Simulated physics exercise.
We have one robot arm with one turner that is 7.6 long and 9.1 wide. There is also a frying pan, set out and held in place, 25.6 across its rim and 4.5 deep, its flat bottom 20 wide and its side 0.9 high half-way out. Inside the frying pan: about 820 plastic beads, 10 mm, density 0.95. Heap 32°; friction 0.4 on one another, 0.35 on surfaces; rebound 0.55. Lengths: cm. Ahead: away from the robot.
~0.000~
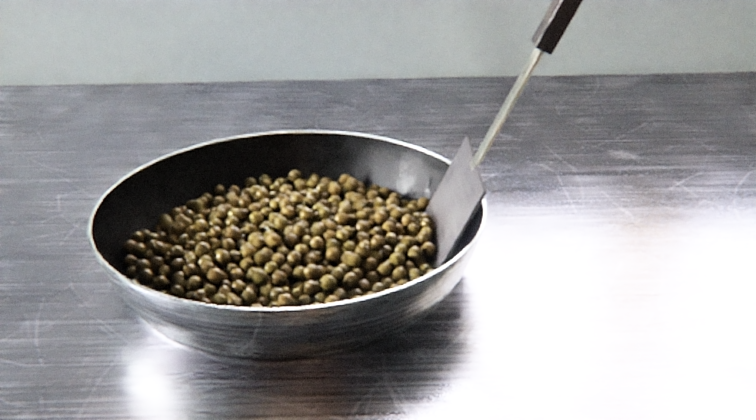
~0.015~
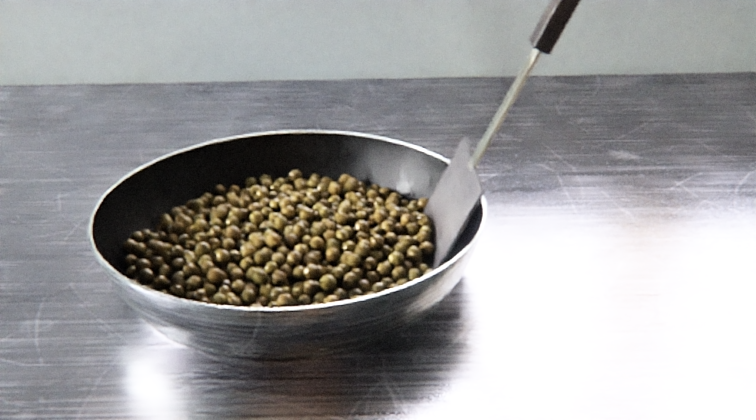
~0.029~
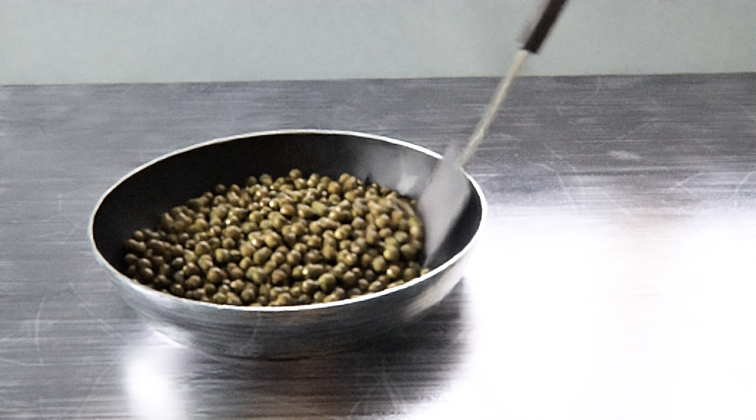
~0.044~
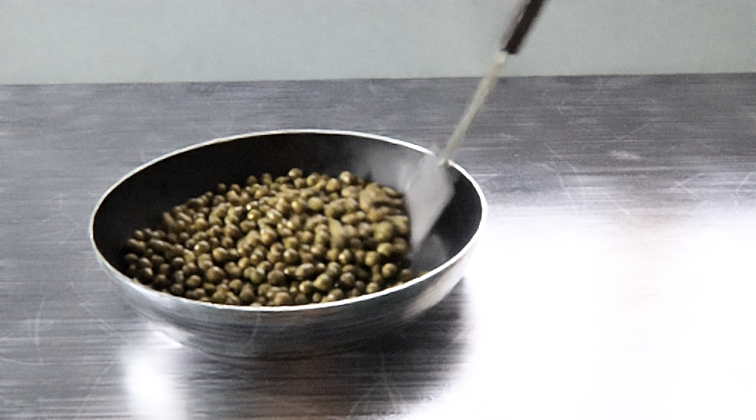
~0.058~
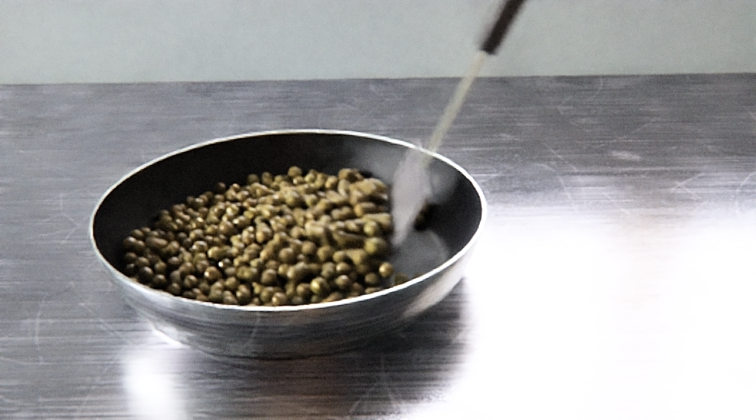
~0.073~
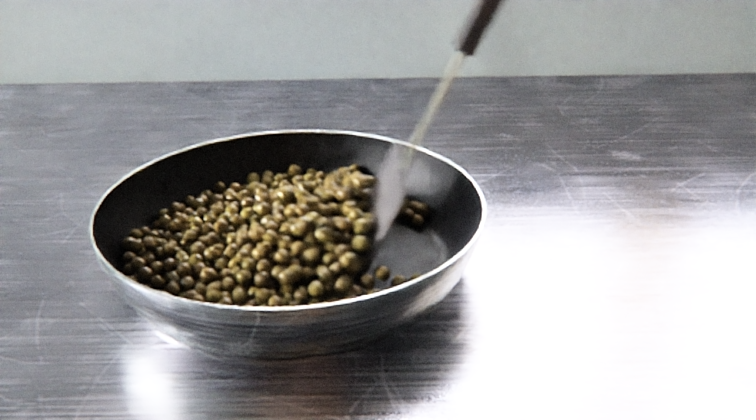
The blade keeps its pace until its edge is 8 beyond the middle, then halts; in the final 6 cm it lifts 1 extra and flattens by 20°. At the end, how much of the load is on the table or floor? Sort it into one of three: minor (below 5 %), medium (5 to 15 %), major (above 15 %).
Medium, 5 to 15 %.
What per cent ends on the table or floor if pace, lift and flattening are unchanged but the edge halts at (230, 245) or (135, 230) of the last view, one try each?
I'd say roughly 0 per cent, then roughly 35 per cent.
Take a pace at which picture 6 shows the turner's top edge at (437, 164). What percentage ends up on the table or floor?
My guess is around 0 percent.
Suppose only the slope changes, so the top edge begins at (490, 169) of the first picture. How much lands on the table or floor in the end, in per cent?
5 percent or so.
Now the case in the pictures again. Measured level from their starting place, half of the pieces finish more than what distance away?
Roughly 4 centimetres.
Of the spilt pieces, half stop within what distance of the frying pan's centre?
Some 20 cm.
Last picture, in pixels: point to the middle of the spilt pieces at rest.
Close to (26, 259) in pixels.
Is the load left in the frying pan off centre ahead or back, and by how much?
Offset: About 4.5 cm, ahead.
After 0.12 s, sloping 64°, highest piece 6 above the table; 815 in the frying pan.
After 0.16 s, sloping 57°, highest piece 6 above the table; 815 in the frying pan.
After 0.39 s, sloping 44°, highest piece 6 above the table; 745 in the frying pan, 63 on the table or floor, 7 on the blade or in flight.
After 1.44 s, sloping 44°, highest piece 6 above the table; 742 in the frying pan, 73 on the table or floor.
In the end, 742 in the frying pan, 73 on the table or floor. That is 9 % on the table or floor.
